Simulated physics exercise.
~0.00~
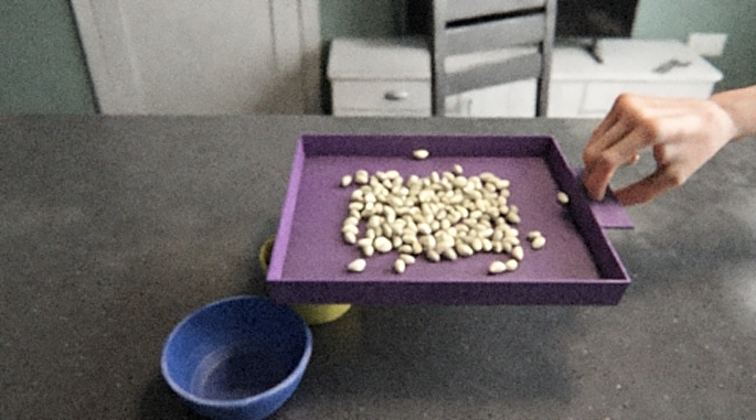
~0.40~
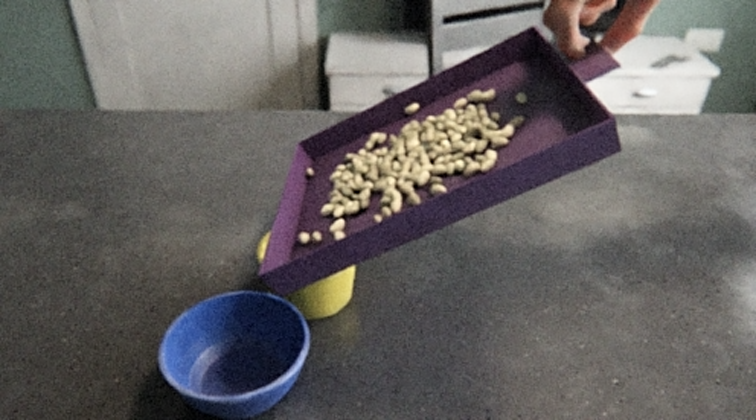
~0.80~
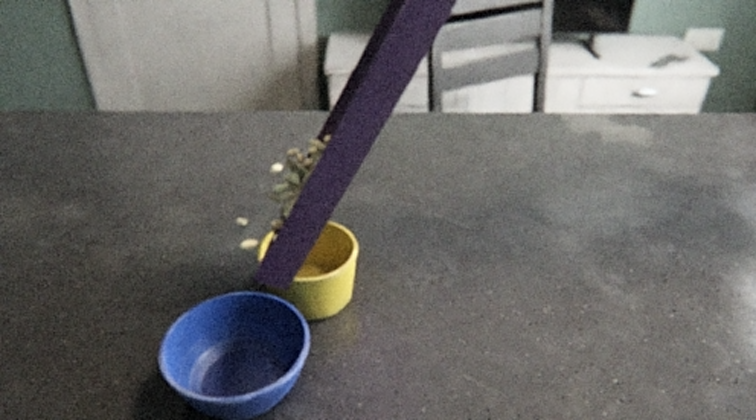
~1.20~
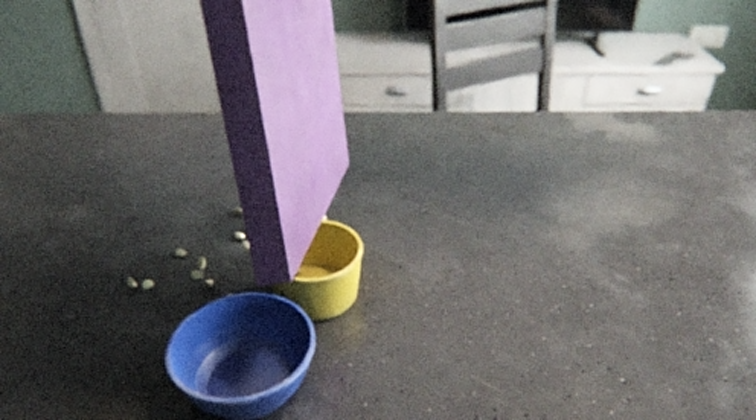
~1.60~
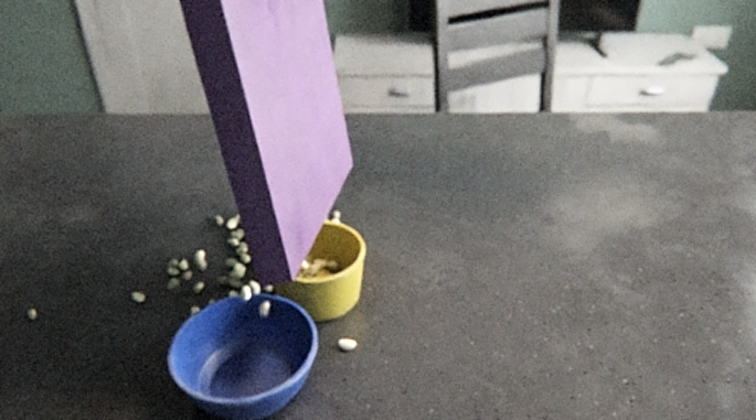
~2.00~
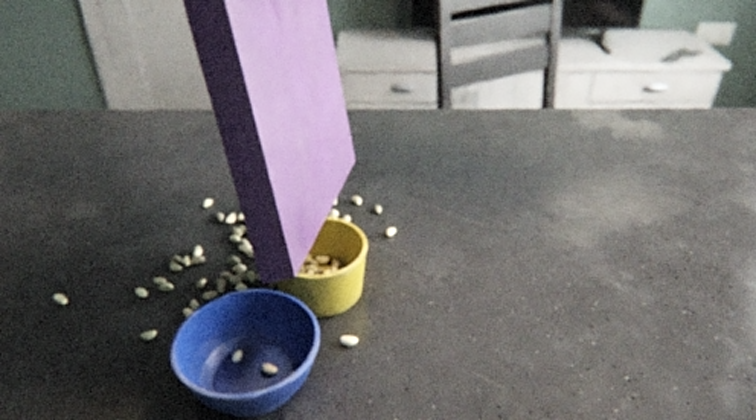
A purple tray of white beans is held by a hand at its right edge, above a dark tabletop where a blue bowl and a yellow dish sit. The hand lifts that side, and the beans begin to bunch toward the lower left. The tray tips steeply, and the first beans spill over its low edge. It swings on past upright, showing its underside, and stays there while more beans pour out. At the end, most lie scattered on the table around both containers, with some in the yellow dish and two in the blue bowl.
